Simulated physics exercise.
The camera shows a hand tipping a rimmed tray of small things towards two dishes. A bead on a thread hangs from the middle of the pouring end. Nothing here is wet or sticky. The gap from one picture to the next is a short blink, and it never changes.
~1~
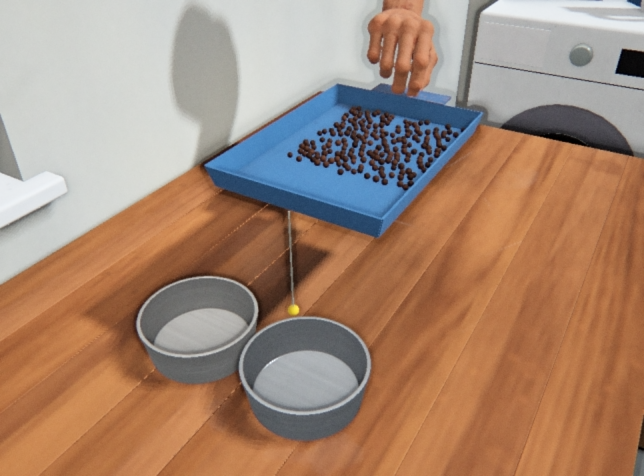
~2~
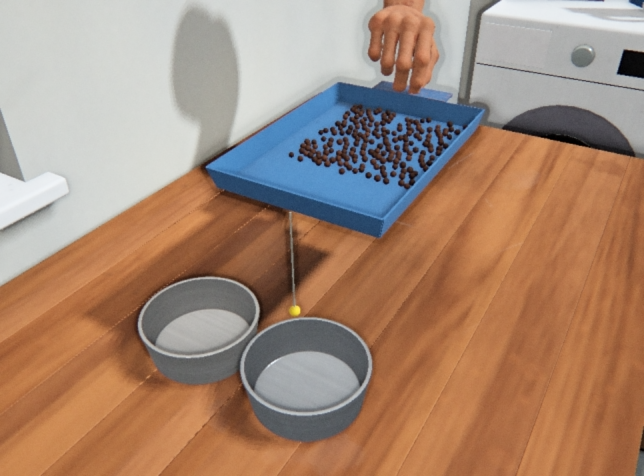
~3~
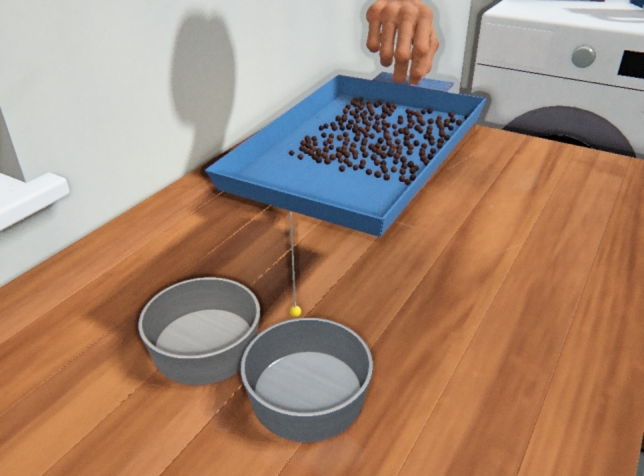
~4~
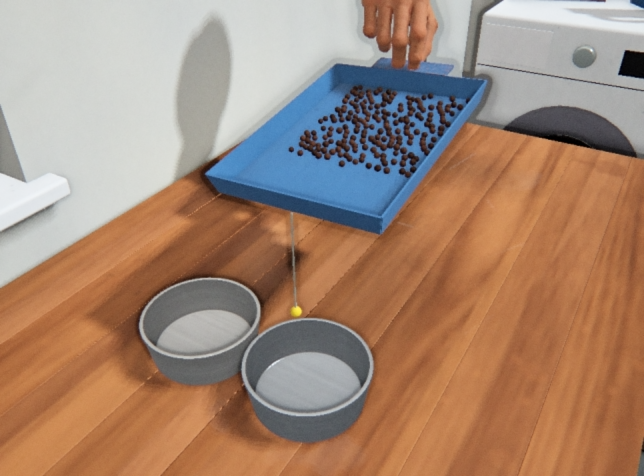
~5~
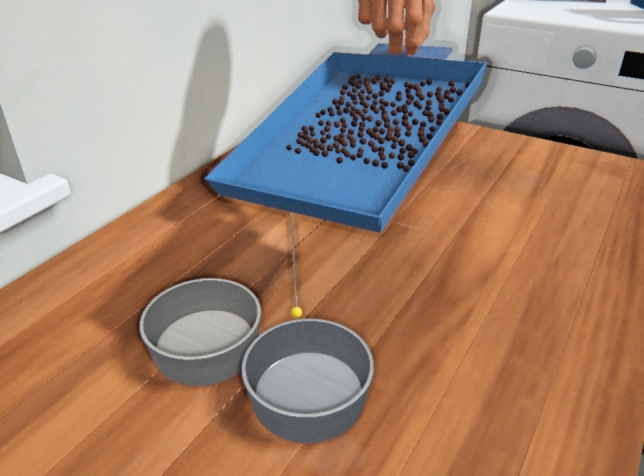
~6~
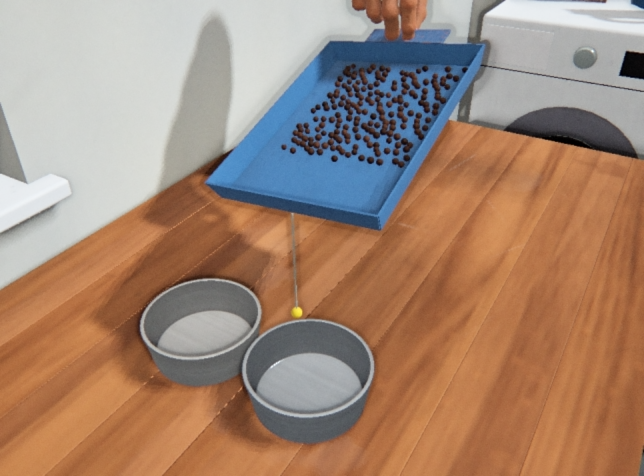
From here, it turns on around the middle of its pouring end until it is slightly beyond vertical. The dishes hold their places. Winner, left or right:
Left.
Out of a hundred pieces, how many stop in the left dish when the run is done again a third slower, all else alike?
Estimated share: Some 100%.
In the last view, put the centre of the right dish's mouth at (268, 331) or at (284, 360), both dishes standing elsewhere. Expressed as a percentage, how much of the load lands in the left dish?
The first try gives 30 per cent, the second 90 per cent.
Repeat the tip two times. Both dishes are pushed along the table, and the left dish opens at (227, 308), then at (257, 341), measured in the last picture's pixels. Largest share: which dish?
Try 1 - the dish at left; try 2 - the dish at left.
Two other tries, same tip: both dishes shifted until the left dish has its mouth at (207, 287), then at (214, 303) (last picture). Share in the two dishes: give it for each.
In order: 80 per cent and 100 per cent.
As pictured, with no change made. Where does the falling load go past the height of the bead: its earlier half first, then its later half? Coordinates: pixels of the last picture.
Around (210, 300) at first; around (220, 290) after that.
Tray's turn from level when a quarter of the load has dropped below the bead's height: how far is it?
Angle: Approx. 80 degrees.
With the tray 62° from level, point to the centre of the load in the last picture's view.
I'd mark the middle close to (238, 199).
Soon, tray tipped steeply; most on the tray; a small part in the left dish; about a quarter in the air.
A while on, tray tipped right over; about a third on the tray; about half in the left dish; a stray few outside both; a small part in the air.
Towards the end, tray tipped past a quarter turn; nearly all in the left dish; a stray few outside both.
Finally, tray tipped past a quarter turn; none in the right dish; nearly all in the left dish; a stray few outside both.
